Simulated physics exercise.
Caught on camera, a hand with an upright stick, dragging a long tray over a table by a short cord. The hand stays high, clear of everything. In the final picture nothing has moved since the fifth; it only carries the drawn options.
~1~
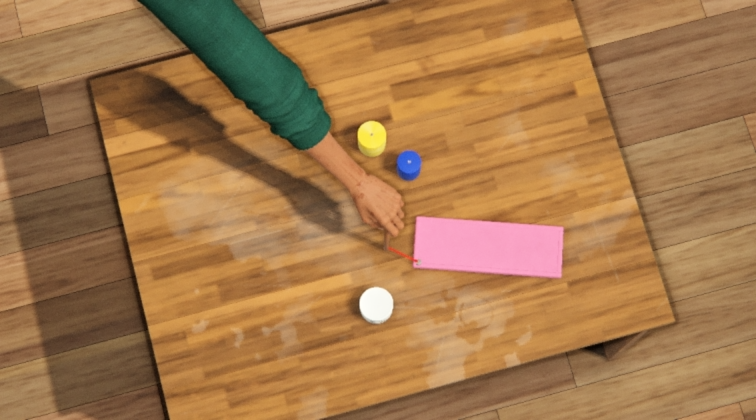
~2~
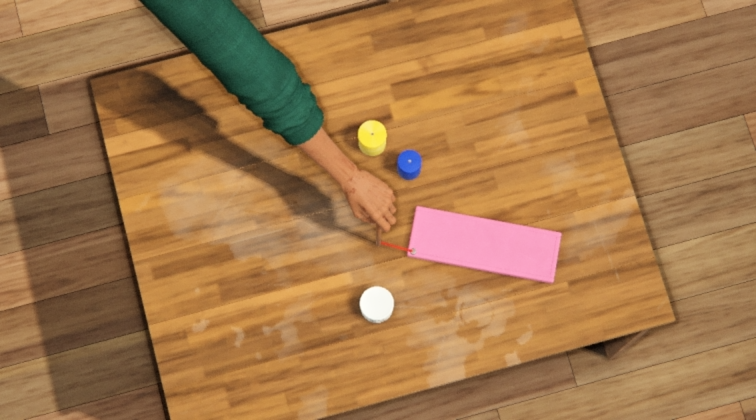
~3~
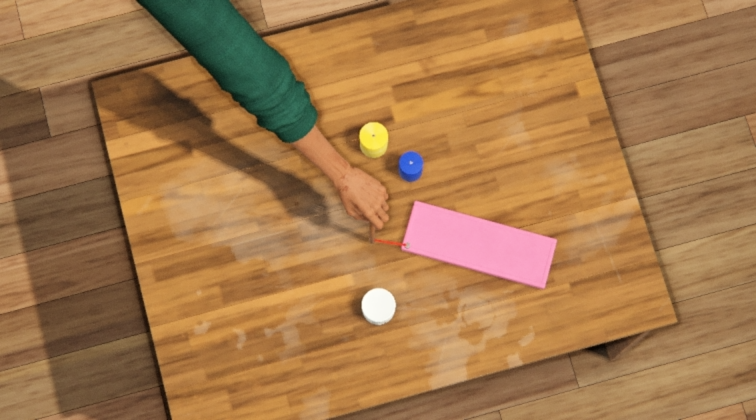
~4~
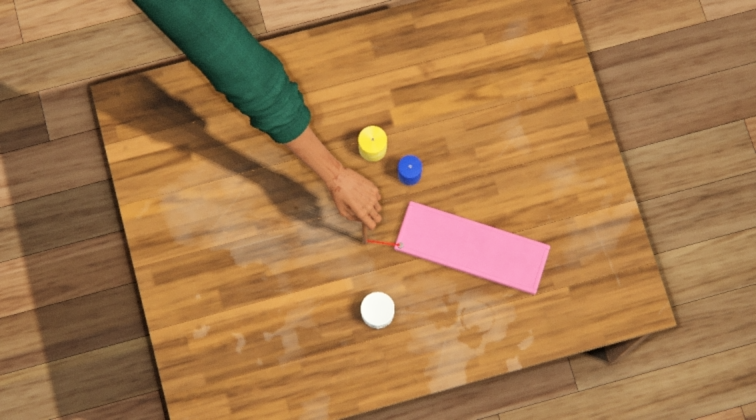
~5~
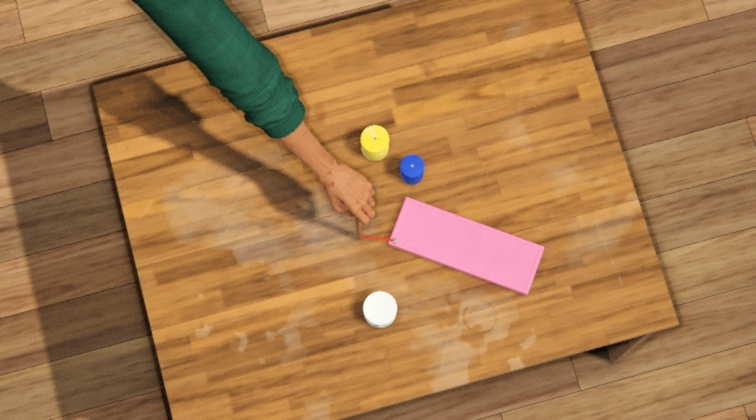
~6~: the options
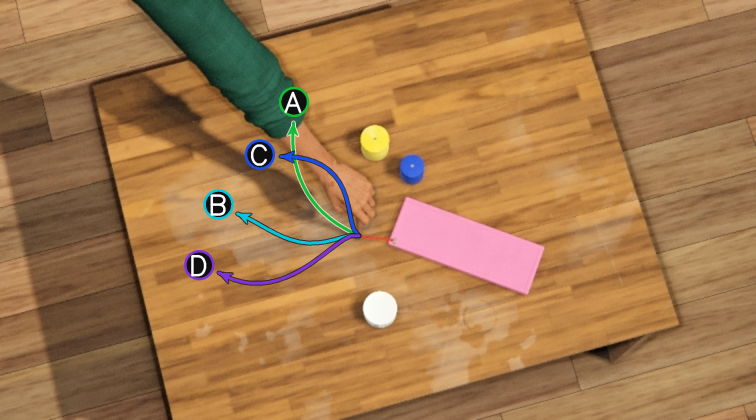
An arm in a green sleeve reaches in from the upper left over a wooden table on a plank floor, seen from above. A pink tray lies right of centre, tied to a short red cord, with a yellow tin and a blue candle above and a white tub below. The hand draws back slightly leftward, and the tray follows a short way on its cord, turning slightly clockwise.
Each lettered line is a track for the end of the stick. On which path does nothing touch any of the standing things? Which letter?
B.
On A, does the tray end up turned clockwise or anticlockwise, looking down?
It turns clockwise.
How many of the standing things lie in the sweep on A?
It touches one.
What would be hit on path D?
It meets the white tub.
On the copy, A from (359, 236) via (303, 186) to (294, 123); B from (359, 236) via (291, 240) to (237, 214); C from (359, 236) via (334, 176) to (281, 157); D from (359, 236) via (293, 274) to (219, 273).
On B. First, foot of the stick (313, 244), middle of the tray (420, 244).
Then, foot of the stick (268, 230), middle of the tray (374, 241).
Finally, foot of the stick (231, 213), middle of the tray (336, 233); nothing has been touched.
By contrast, A meets the yellow tin; C meets the blue candle and yellow tin; D meets the white tub.
